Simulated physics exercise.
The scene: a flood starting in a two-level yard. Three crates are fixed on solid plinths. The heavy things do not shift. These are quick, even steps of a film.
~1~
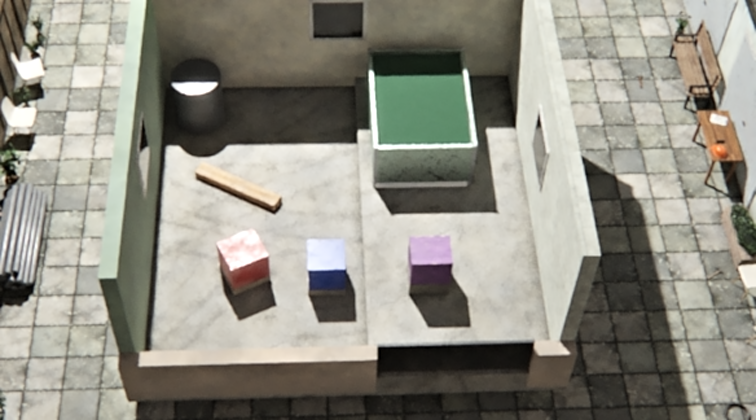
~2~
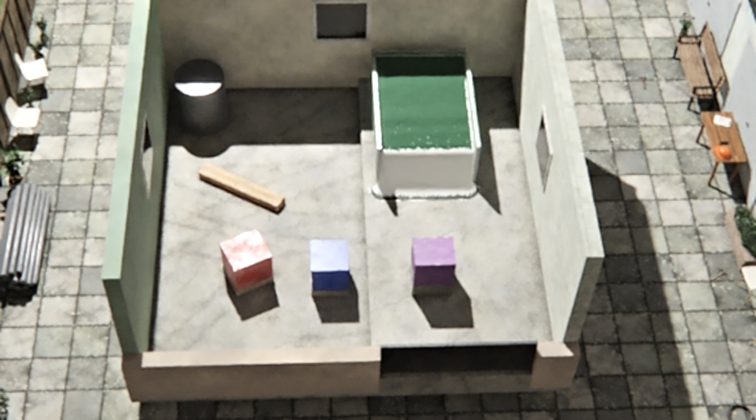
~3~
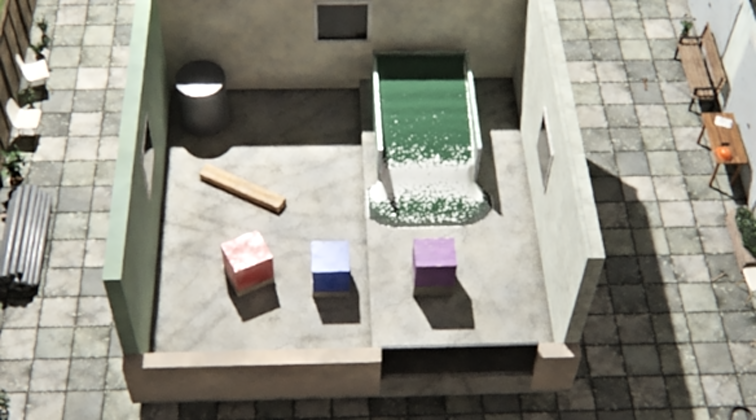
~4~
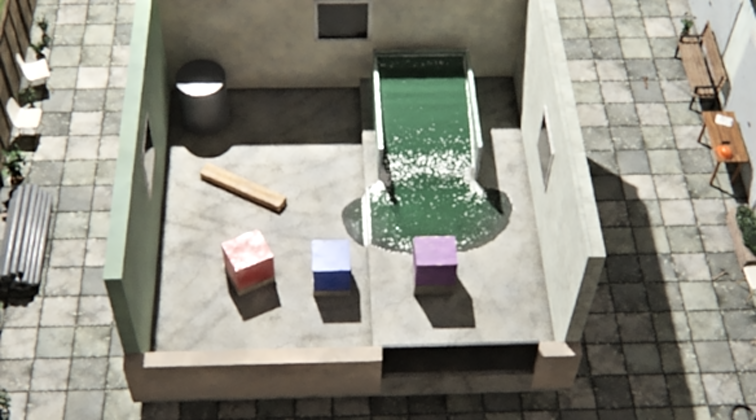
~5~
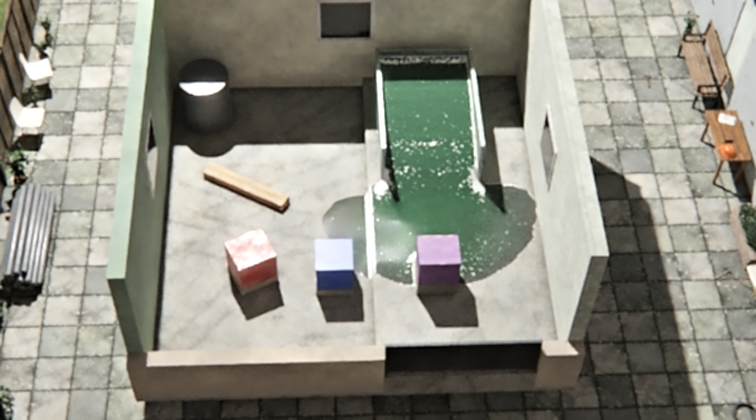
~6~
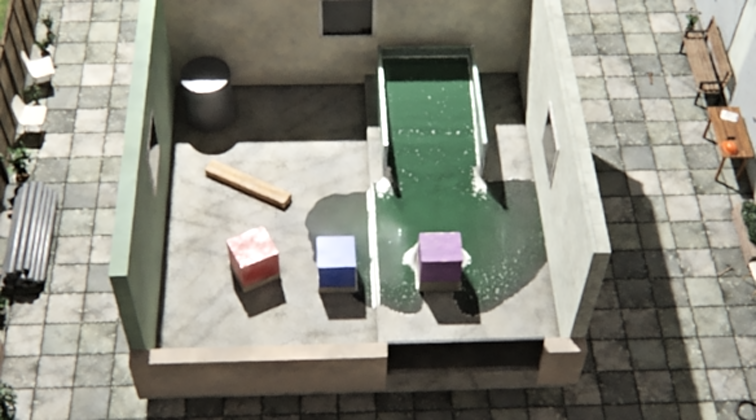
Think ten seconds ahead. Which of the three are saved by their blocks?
One by one: The red crate gets wet; the purple crate gets wet; the blue crate gets wet.
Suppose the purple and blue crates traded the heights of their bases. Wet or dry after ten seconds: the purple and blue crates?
Then: Purple crate is soaked; blue crate takes water.
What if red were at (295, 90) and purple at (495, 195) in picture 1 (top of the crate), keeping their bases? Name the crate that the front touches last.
I say the red one.
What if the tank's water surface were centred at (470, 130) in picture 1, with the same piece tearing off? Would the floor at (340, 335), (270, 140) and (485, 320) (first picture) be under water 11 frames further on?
As listed: Awash, no water, covered.
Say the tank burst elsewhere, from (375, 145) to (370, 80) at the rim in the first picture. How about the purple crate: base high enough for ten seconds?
My reading: Purple stays dry.
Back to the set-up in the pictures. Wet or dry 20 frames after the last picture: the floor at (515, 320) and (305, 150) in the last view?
In that order: Under water, no water.
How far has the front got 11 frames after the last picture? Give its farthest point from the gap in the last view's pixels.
Around (154, 374).
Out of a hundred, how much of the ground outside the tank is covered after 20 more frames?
About 70 per cent.
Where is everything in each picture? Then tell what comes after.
Still water in the tank at (421, 100), in the first frame.
The front is at (373, 189), out from the gap at (427, 170), in the second frame.
The front is at (367, 210), out from the gap at (427, 174), in the third frame.
Water pours out at (428, 174) and has run to (370, 238), in the fourth frame.
Water pours out at (431, 174) and has run to (401, 280), in the fifth frame.
The front is at (475, 311), out from the gap at (433, 172), in the sixth frame.
A moment on, water covers 35 % of the floor; the red crate water round its plinth, the purple crate water round its plinth, the blue crate water round its plinth.
Next, water covers 50 % of the floor; the red crate water round its plinth, the purple crate water round its plinth, the blue crate water round its plinth.
Then, water covers 70 % of the floor; the red crate water round its plinth, the purple crate water round its plinth, the blue crate water round its plinth.
Later, water covers 95 % of the floor; the red crate water round its plinth, the purple crate water round its plinth, the blue crate water round its plinth.
In the end, water covers 95 % of the floor; the red crate was topped, the purple crate was topped, the blue crate was topped.
